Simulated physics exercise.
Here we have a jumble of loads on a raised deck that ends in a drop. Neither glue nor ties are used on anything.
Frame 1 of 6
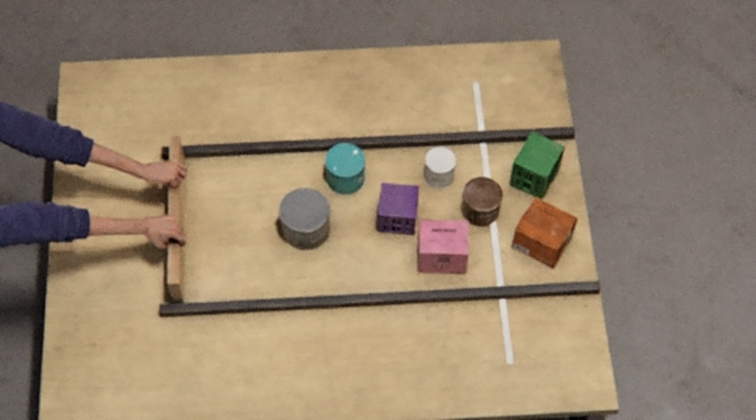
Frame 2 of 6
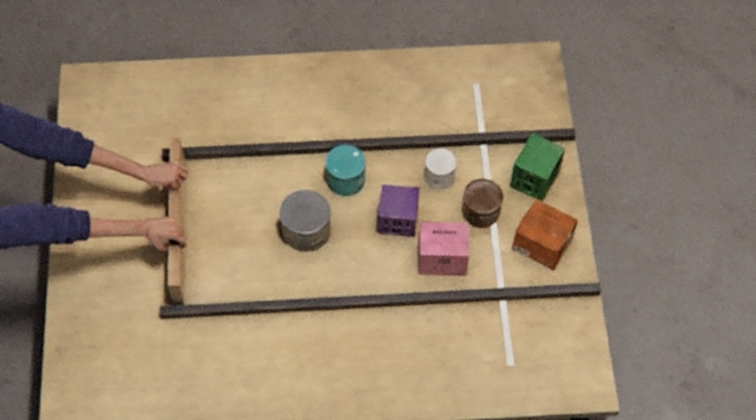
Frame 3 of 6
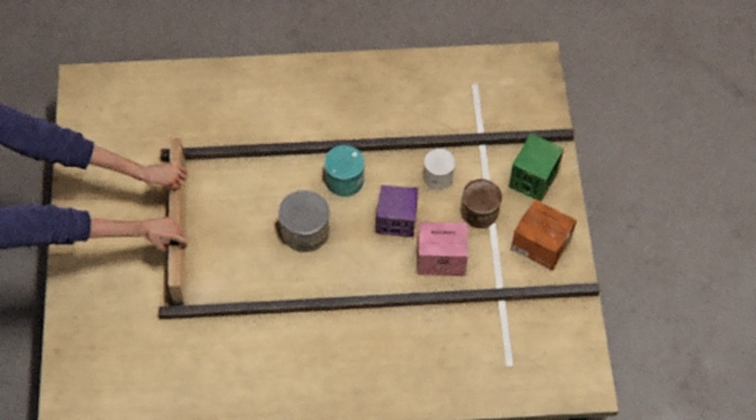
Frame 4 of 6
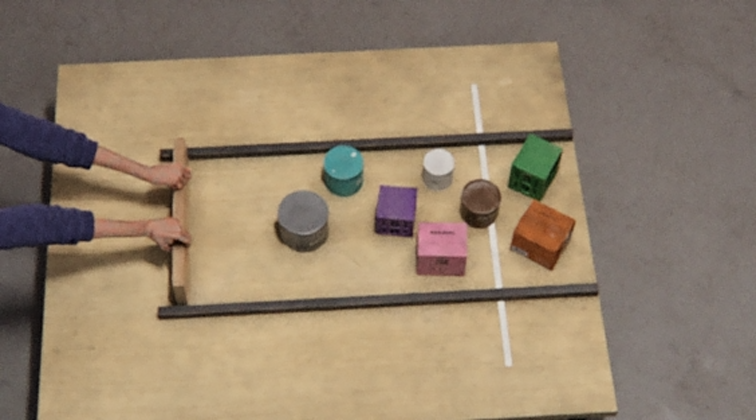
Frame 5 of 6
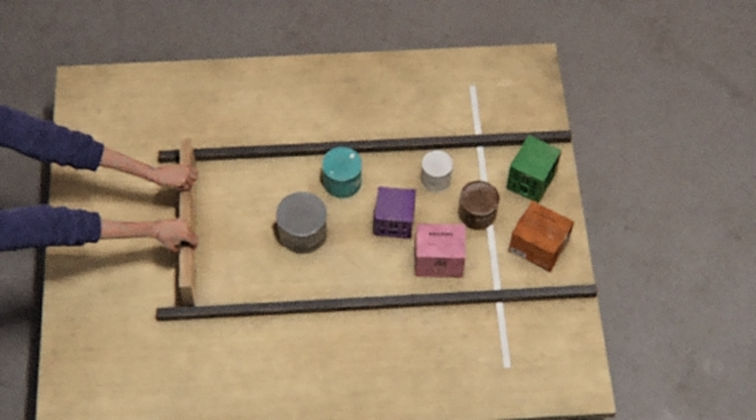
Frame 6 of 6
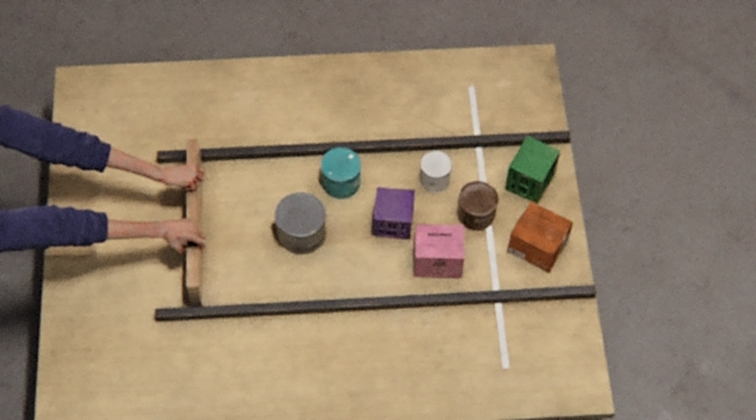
The clip shows two hands holding a wooden plank at the left of a tabletop with colourful boxes and round containers between dark rails; the hands slide the plank slightly right, while the objects stay essentially still.
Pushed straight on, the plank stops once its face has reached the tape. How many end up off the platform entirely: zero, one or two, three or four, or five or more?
It is going to spill one or two of them.
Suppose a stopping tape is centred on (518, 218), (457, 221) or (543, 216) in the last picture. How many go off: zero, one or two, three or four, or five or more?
Well, in the order given, it's three to four, no fall at all and more than four.
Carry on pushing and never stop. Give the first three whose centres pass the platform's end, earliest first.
In order: The brown pail, the green crate, the orange parcel.
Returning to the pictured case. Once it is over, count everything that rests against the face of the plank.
It touches 3.
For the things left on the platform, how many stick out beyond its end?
The total would be 2.
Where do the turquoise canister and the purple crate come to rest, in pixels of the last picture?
Turquoise canister: About (502, 165); purple crate: About (551, 197).
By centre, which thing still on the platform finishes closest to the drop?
The green crate finishes nearest.
A little later, none off yet; green crate at rest near (532, 170); orange parcel at rest near (540, 237); brown pail at rest near (477, 206).
Next, none off yet; green crate at rest near (532, 170); orange parcel at rest near (540, 237); brown pail shifted a little near (496, 203).
When it is over, the number that fall off is one or two; down, brown pail.
